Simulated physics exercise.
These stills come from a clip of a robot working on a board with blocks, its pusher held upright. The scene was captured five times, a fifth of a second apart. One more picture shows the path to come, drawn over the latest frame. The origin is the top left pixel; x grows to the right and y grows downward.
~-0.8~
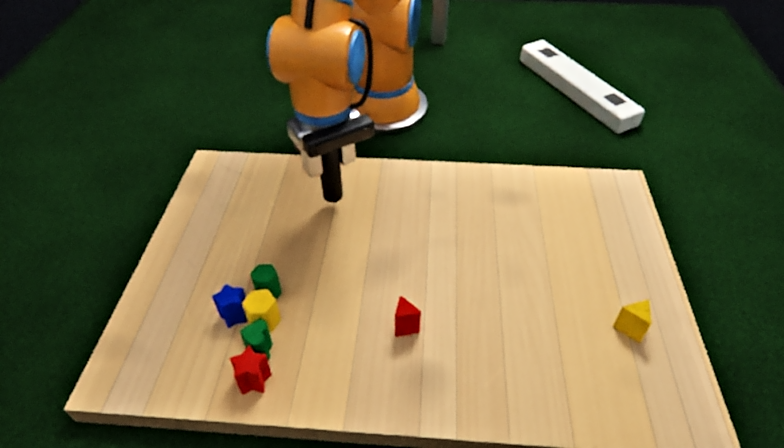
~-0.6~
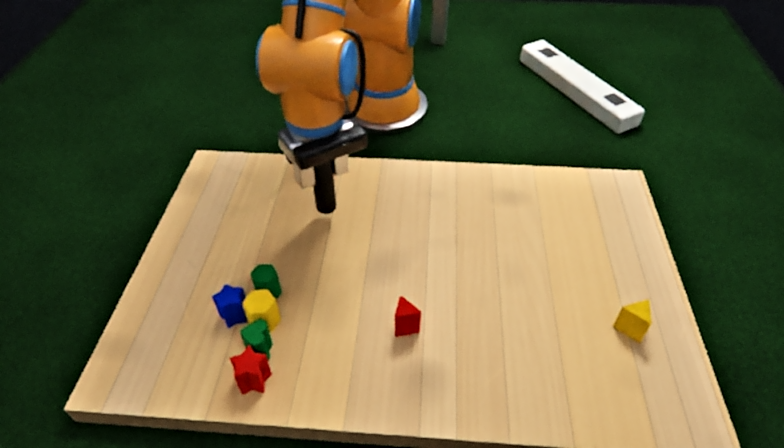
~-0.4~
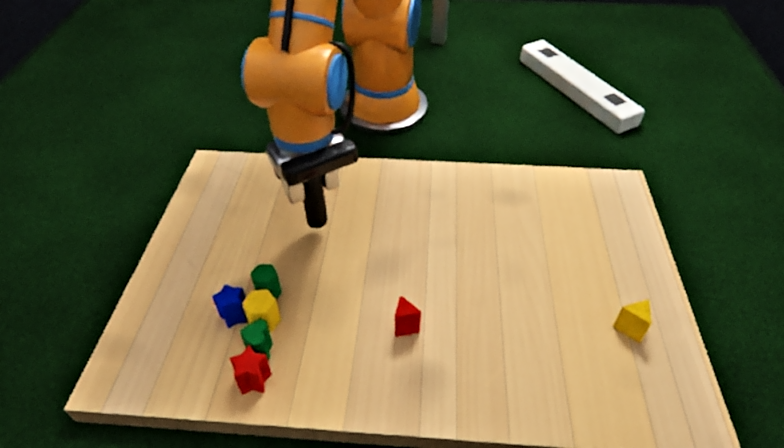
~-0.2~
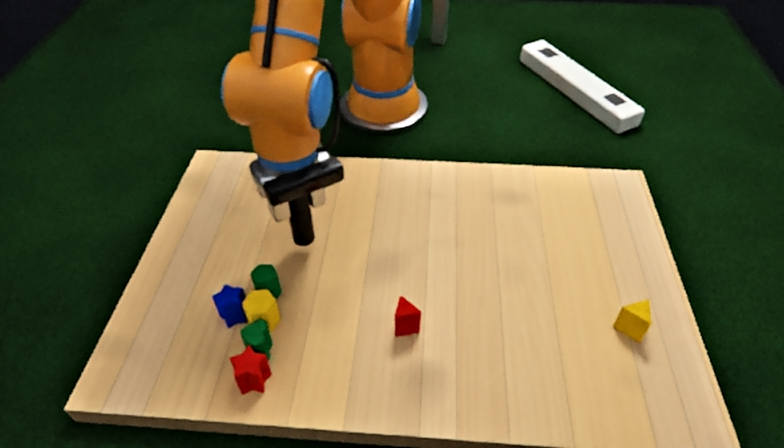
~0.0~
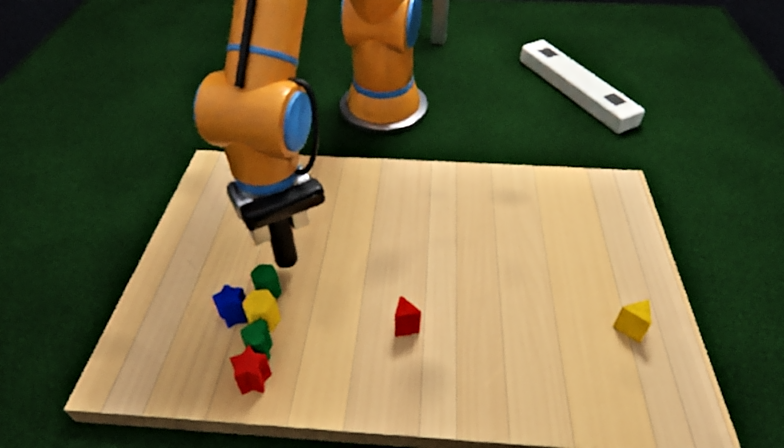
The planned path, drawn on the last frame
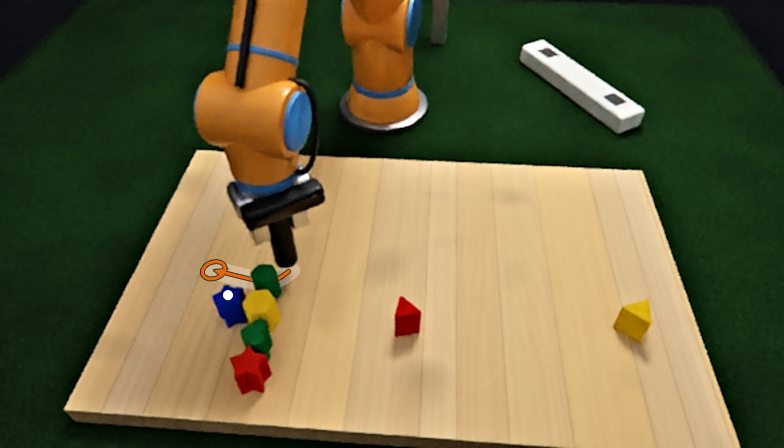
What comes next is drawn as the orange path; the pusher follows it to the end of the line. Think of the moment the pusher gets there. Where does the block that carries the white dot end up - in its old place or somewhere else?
When the path is over, the block that carries the white dot is still on its spot.
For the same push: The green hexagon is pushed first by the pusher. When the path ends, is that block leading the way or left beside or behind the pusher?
Answer: Slipped away.
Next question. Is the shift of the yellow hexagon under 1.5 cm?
Yes, I think so.
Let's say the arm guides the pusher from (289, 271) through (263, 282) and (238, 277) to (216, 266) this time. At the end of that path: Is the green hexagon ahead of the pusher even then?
No, that is not what happens.
Path on the board, from (289, 271) by way of (264, 282) and (238, 276) to (214, 270); the dot is on the blue star.
What follows on the original path. One third of the way, pusher at (261, 272); green hexagon at (251, 280), turned 35° anticlockwise.
Two thirds of the way, pusher at (235, 266); green hexagon at (250, 280), turned 40° anticlockwise.
At the end, pusher at (210, 260); blue star in place; yellow hexagon in place; green hexagon at (250, 280), turned 40° anticlockwise.
